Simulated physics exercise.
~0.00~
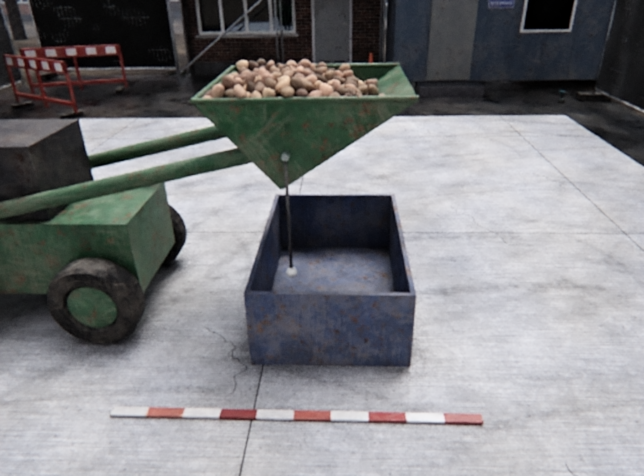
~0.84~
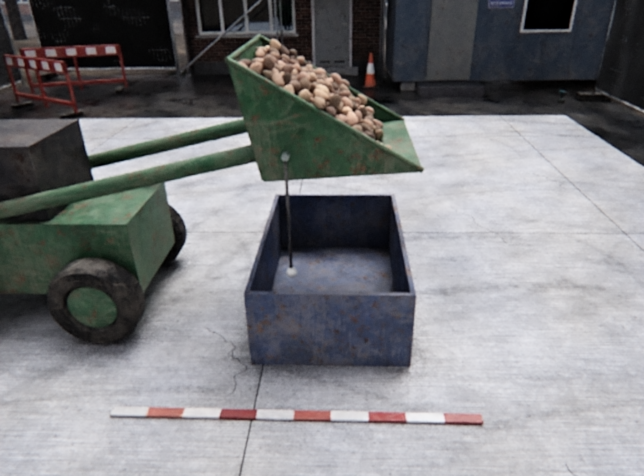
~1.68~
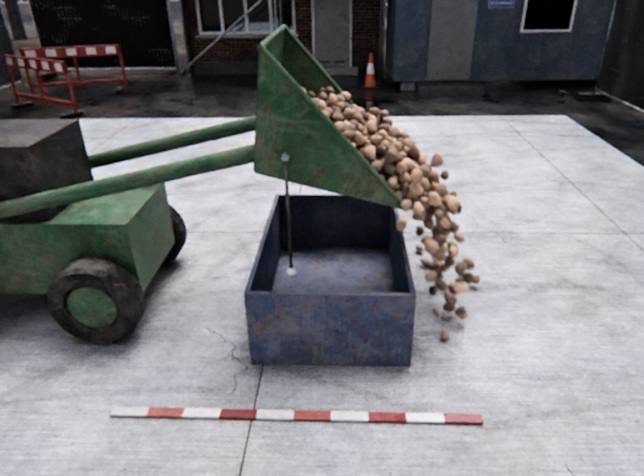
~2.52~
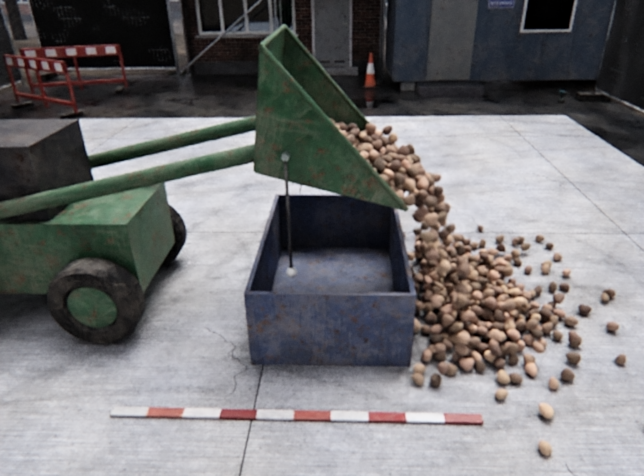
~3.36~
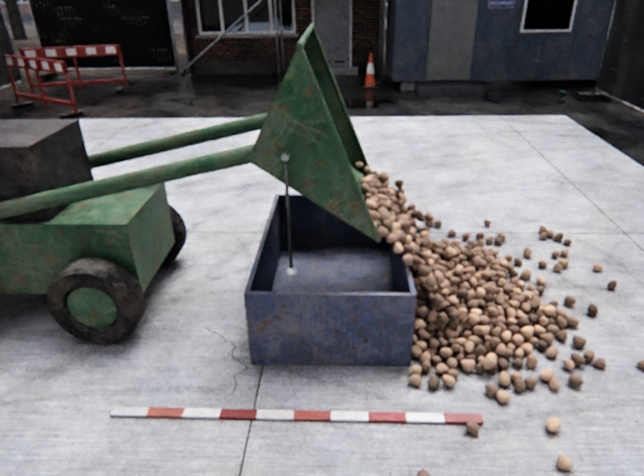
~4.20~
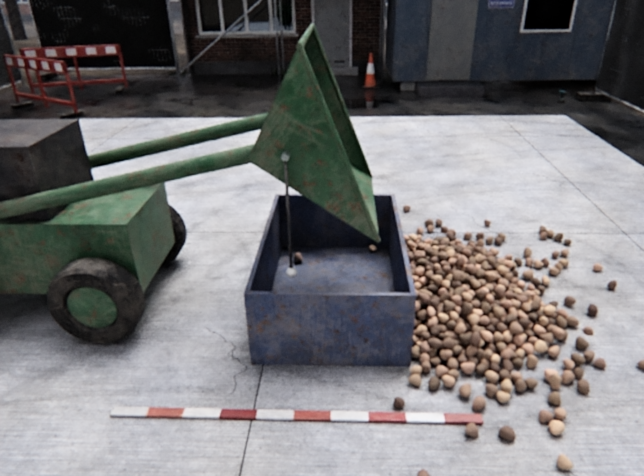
The clip opens on a green loader at the left, its raised bucket heaped with brown, potato-like stones above an open dark blue bin on pale concrete, with a red and white staff lying in front. The bucket tips to the right, and the stones slump toward its lower lip. They pour over the edge, falling just past the bin's right side. The stream builds a spreading pile beside the bin while the bucket holds its slant. It then tips more steeply and empties. At the end nearly all the stones lie scattered on the ground to the right, leaving the bin almost empty.
